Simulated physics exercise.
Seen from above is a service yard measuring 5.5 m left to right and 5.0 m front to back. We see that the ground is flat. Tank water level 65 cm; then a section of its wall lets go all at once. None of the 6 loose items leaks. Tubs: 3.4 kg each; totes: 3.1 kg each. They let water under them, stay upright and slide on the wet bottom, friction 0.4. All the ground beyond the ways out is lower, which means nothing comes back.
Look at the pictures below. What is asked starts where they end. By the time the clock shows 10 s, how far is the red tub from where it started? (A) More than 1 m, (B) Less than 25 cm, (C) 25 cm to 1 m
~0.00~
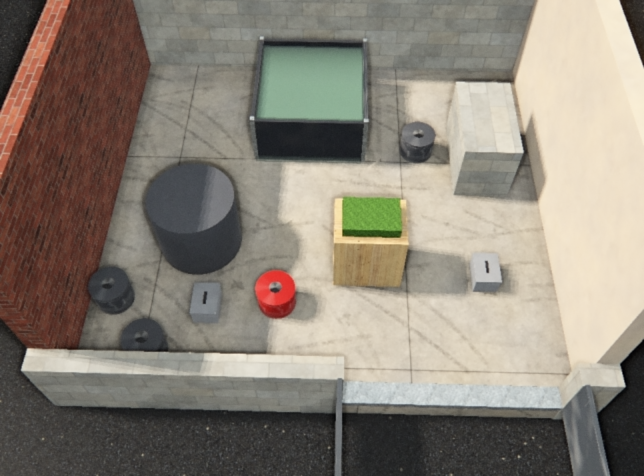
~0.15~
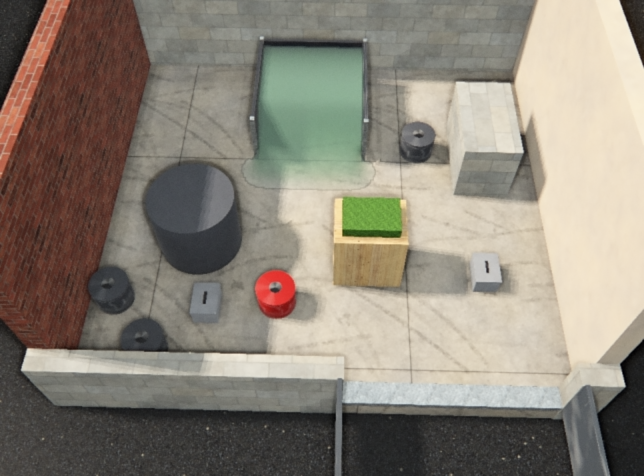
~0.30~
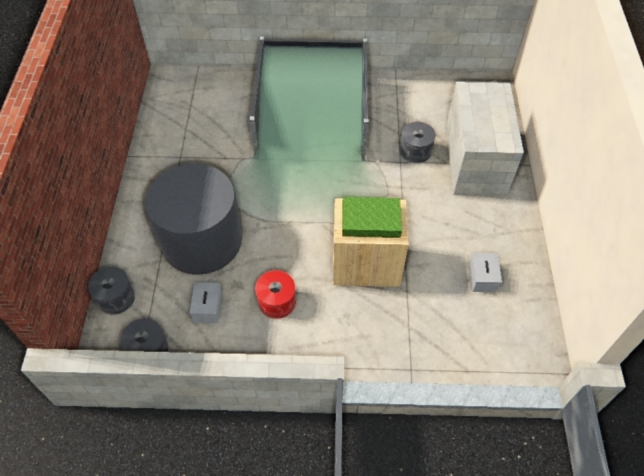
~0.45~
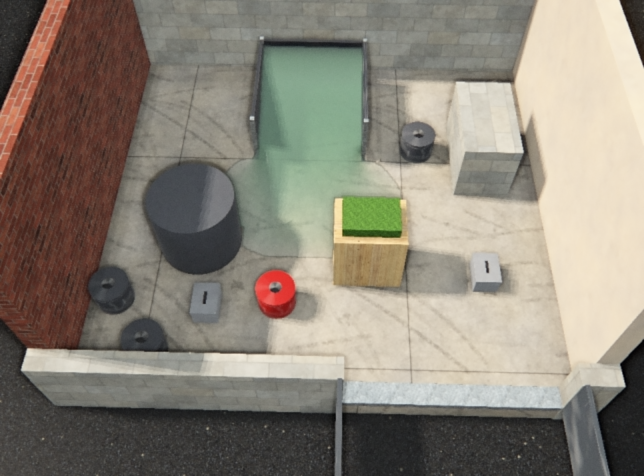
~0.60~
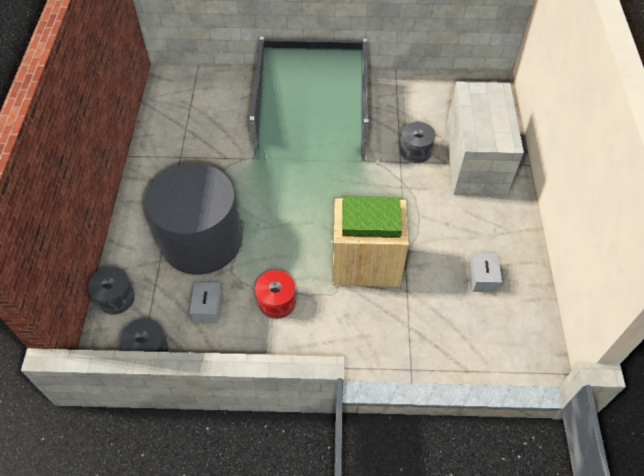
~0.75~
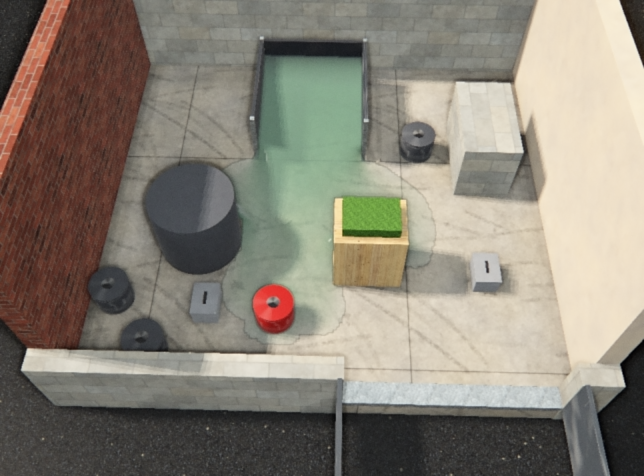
A.
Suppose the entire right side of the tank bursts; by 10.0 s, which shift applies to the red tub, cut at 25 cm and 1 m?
From there, the red tub remains planted.
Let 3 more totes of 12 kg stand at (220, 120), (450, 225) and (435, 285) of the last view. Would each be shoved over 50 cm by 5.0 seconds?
So that's within the threshold, beyond the threshold and within the threshold, in that sequence.
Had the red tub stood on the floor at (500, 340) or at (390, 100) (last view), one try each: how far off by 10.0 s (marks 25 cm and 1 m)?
Run one, it gets swept far; run two, it gets moved partway.
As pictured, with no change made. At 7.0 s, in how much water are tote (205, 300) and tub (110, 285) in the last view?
First about 5 cm, second about 9 cm.
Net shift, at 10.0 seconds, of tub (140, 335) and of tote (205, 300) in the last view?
First 400 cm, then 30 cm.
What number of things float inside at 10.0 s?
Then: 5.
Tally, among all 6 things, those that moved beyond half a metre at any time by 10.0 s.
That comes to 6.
After 2.0 s the red tub is near (218, 335), 0.9 m from its start, afloat; 0 of 6 are out; 3 afloat.
After 4.5 s the red tub is near (141, 182), 2.3 m from its start, afloat; 1 of 6 are out; 4 afloat.
After 7.0 s the red tub is near (213, 75), 3.6 m from its start, afloat; 1 of 6 are out; 4 afloat.
After 10.0 s the red tub is near (213, 121), 2.7 m from its start, afloat; 1 of 6 are out; 5 afloat.
